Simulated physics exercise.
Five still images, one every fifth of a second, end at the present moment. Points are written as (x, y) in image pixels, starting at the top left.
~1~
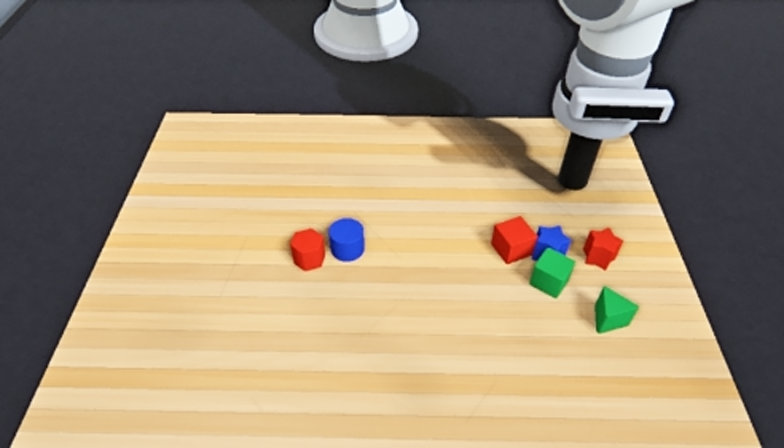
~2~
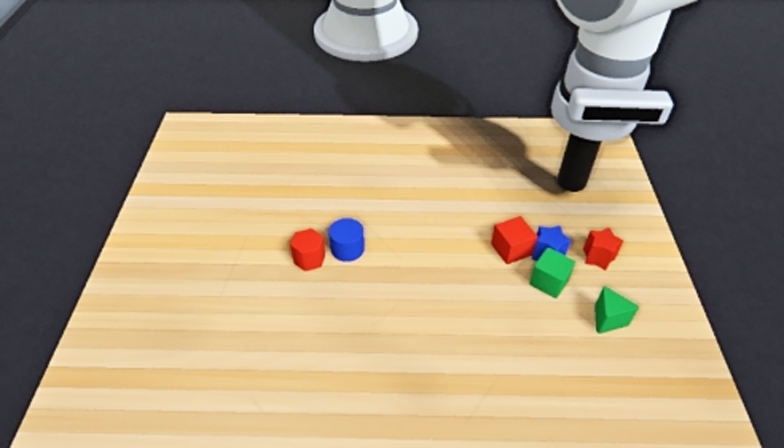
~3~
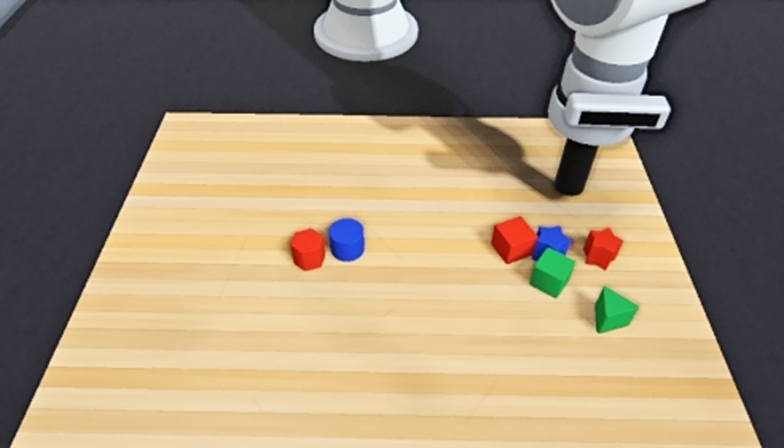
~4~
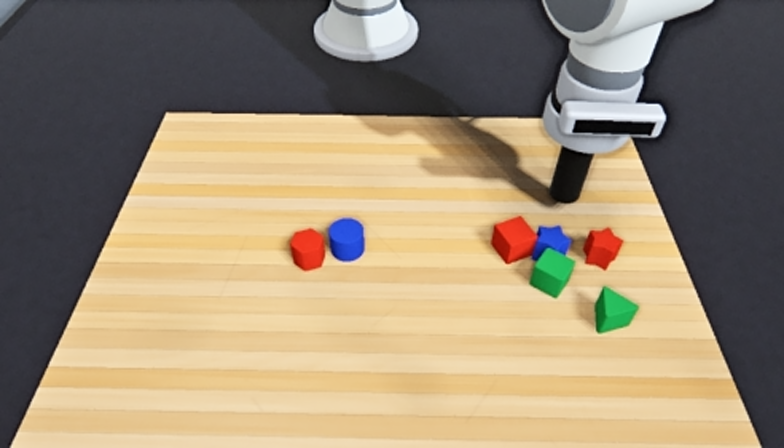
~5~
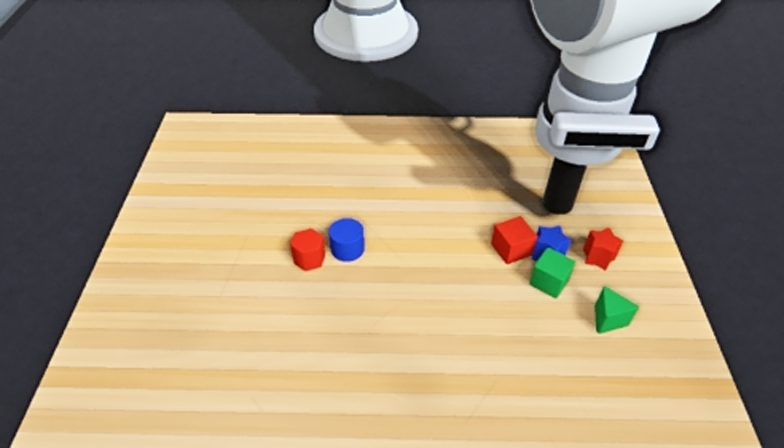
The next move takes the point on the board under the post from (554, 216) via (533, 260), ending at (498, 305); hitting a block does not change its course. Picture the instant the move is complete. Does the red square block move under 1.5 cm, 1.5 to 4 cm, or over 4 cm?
It moves between 1.5 and 4 cm.
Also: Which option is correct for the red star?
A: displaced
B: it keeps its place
B (it keeps its place)
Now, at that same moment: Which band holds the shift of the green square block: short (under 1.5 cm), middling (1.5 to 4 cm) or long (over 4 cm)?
The block shifts more than 4 cm.
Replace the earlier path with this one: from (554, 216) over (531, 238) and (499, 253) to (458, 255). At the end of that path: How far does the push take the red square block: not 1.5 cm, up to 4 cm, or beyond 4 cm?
I'd go with over 4 cm for this block.
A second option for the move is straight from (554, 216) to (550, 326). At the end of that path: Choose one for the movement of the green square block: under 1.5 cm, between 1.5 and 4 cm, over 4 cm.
Once the path ends, it will sit over 4 cm from where it is now.
What follows on the original path. One third of the way, post at (545, 233); blue star at (552, 249); green square block at (553, 275).
Two thirds of the way, post at (526, 263); red square block at (500, 238), turned 55° clockwise; blue star at (547, 278), turned 25° anticlockwise; green square block at (557, 305), turned 20° anticlockwise.
At the end, post at (501, 293); red square block at (500, 238), turned 60° clockwise; blue star at (538, 292), turned 65° anticlockwise; green square block at (564, 318), turned 45° anticlockwise; red star unmoved.
